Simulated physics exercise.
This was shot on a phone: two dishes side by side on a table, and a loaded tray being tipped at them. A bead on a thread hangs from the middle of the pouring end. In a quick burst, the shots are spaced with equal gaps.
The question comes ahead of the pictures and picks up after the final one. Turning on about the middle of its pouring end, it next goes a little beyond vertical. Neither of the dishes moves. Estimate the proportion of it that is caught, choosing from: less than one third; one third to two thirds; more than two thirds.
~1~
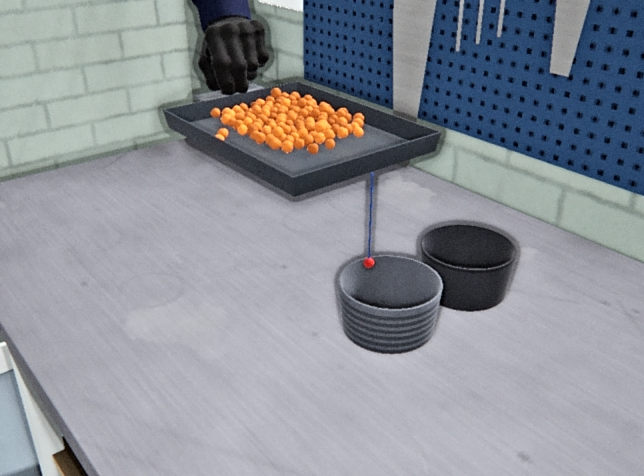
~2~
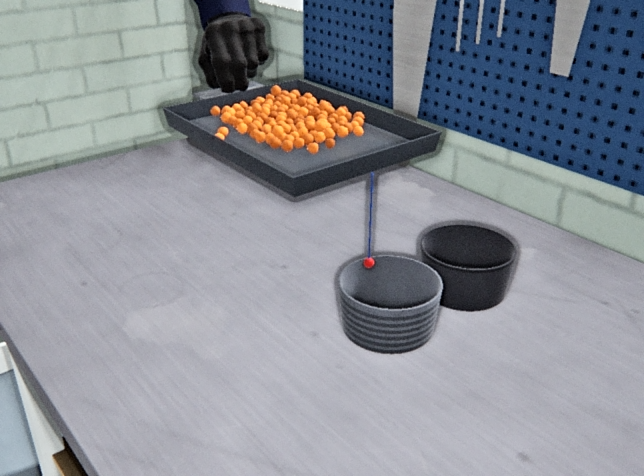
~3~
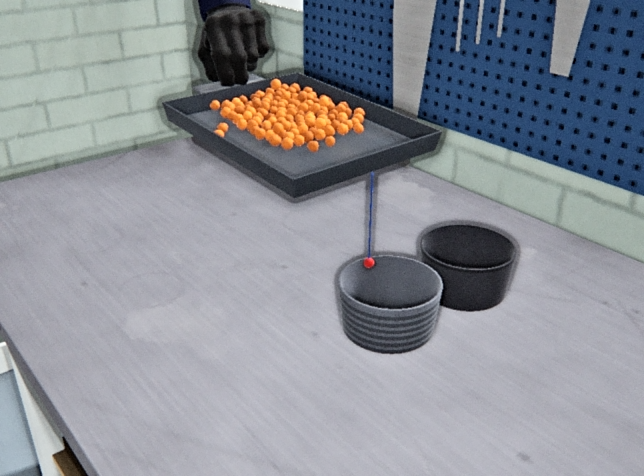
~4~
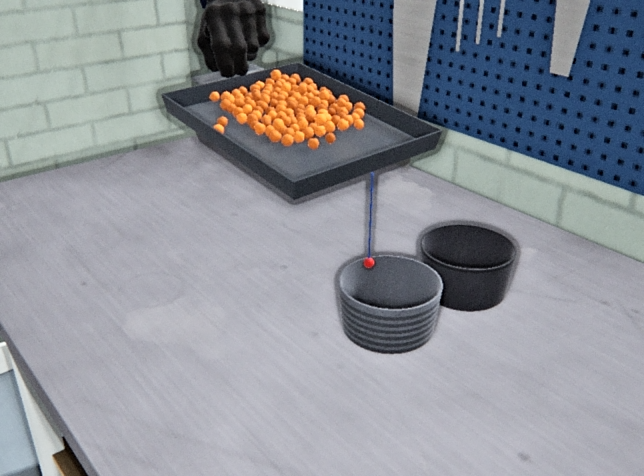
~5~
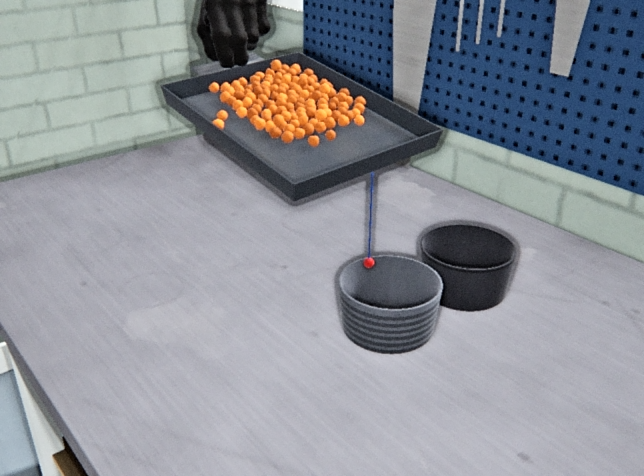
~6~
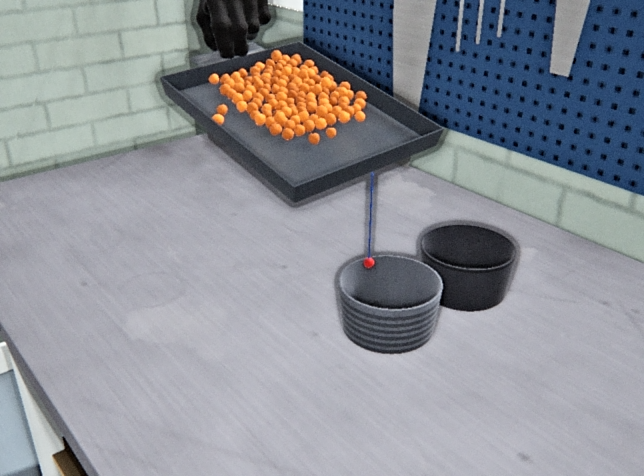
Proportion caught: Less than one third.
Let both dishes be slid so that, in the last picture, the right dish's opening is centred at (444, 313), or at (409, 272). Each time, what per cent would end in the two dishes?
First 30 per cent, second 70 per cent.
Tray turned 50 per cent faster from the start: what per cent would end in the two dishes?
Roughly 10%.
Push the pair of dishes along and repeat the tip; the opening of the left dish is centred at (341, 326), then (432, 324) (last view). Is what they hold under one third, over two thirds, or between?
Taking the two places in turn, the answer is beyond two thirds and then under a third.
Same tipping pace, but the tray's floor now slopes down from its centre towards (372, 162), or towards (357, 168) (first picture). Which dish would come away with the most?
Going by the two tries in order: The left-placed dish, then the left-placed dish.
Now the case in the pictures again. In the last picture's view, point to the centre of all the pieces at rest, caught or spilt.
(331, 368).
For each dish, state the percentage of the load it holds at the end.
Final split: Left dish some 10 per cent, right dish some 0 per cent.
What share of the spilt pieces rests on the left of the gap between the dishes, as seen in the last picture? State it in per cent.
I'd put it at close to 80 per cent.
Soon after the last picture, tray tipped steeply; nearly all on the tray; a stray few in the air.
A little later, tray tipped right over; nearly all on the tray; a small part outside both; a stray few in the air.
Later still, tray tipped past a quarter turn; a small part in the left dish; most outside both.
At rest, tray tipped past a quarter turn; a small part in the left dish; none in the right dish; most outside both.
